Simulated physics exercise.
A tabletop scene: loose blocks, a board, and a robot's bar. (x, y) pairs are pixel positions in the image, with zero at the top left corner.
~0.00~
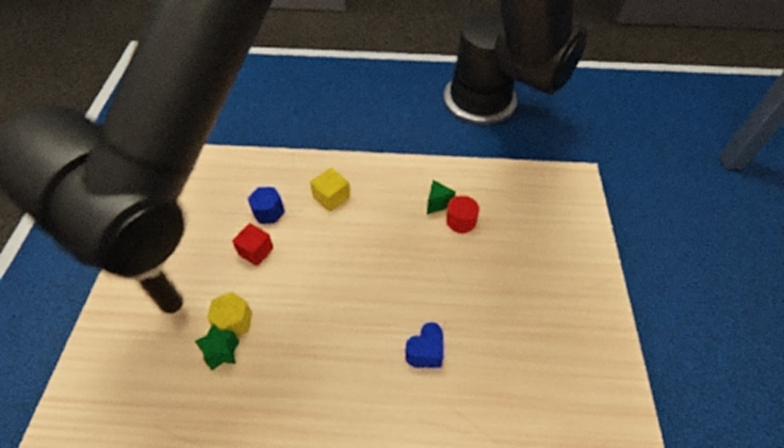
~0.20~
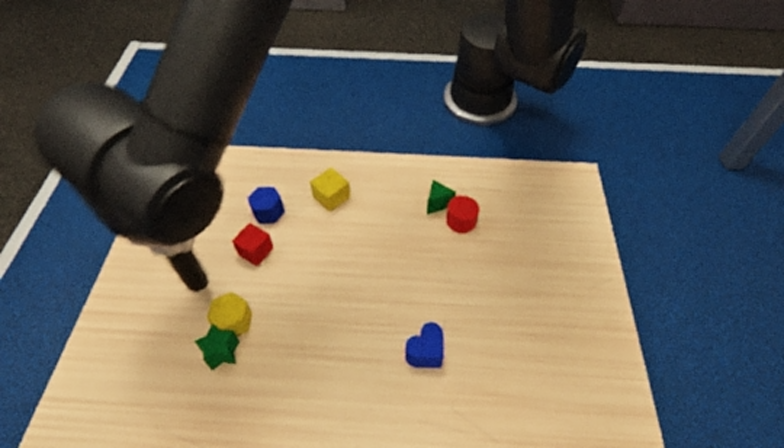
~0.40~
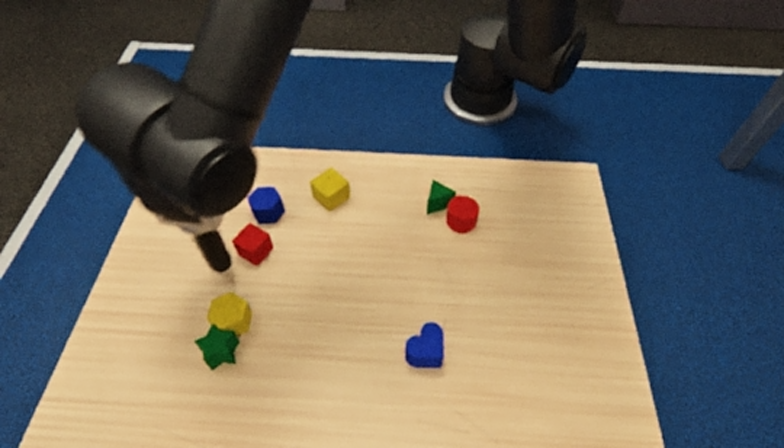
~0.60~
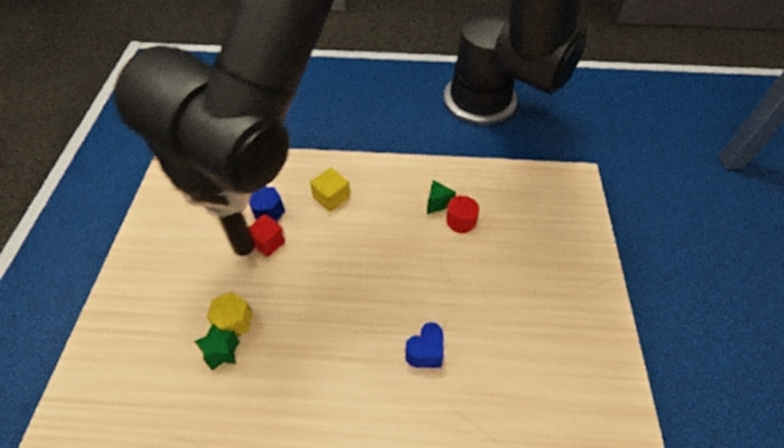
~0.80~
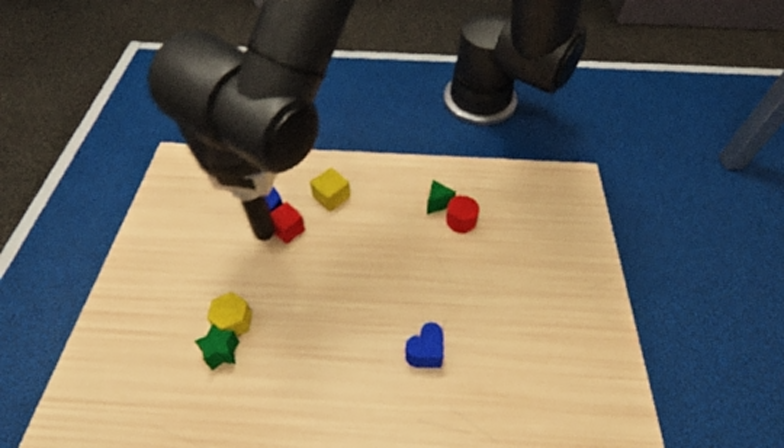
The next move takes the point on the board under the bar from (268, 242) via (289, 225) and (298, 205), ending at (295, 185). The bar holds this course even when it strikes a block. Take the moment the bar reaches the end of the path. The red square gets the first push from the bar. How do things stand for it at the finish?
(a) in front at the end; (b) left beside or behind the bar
b: Left beside or behind the bar.
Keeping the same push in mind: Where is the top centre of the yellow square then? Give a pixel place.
About (344, 171).
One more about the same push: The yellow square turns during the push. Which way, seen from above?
Spin direction: Clockwise.
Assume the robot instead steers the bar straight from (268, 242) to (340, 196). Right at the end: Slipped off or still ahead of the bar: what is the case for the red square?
Most likely the red square stays ahead.
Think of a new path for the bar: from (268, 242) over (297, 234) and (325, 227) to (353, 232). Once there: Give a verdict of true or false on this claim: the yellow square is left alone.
It is false.
What follows on the original path. One third of the way, bar at (287, 215); red square at (308, 201), turned 15° clockwise.
Two thirds of the way, bar at (296, 194); red square at (318, 184), turned 25° clockwise; yellow square at (342, 172), turned 25° clockwise.
At the end, bar at (292, 175); blue hexagon unmoved; red square at (318, 180), turned 35° clockwise; yellow square at (344, 171), turned 35° clockwise.
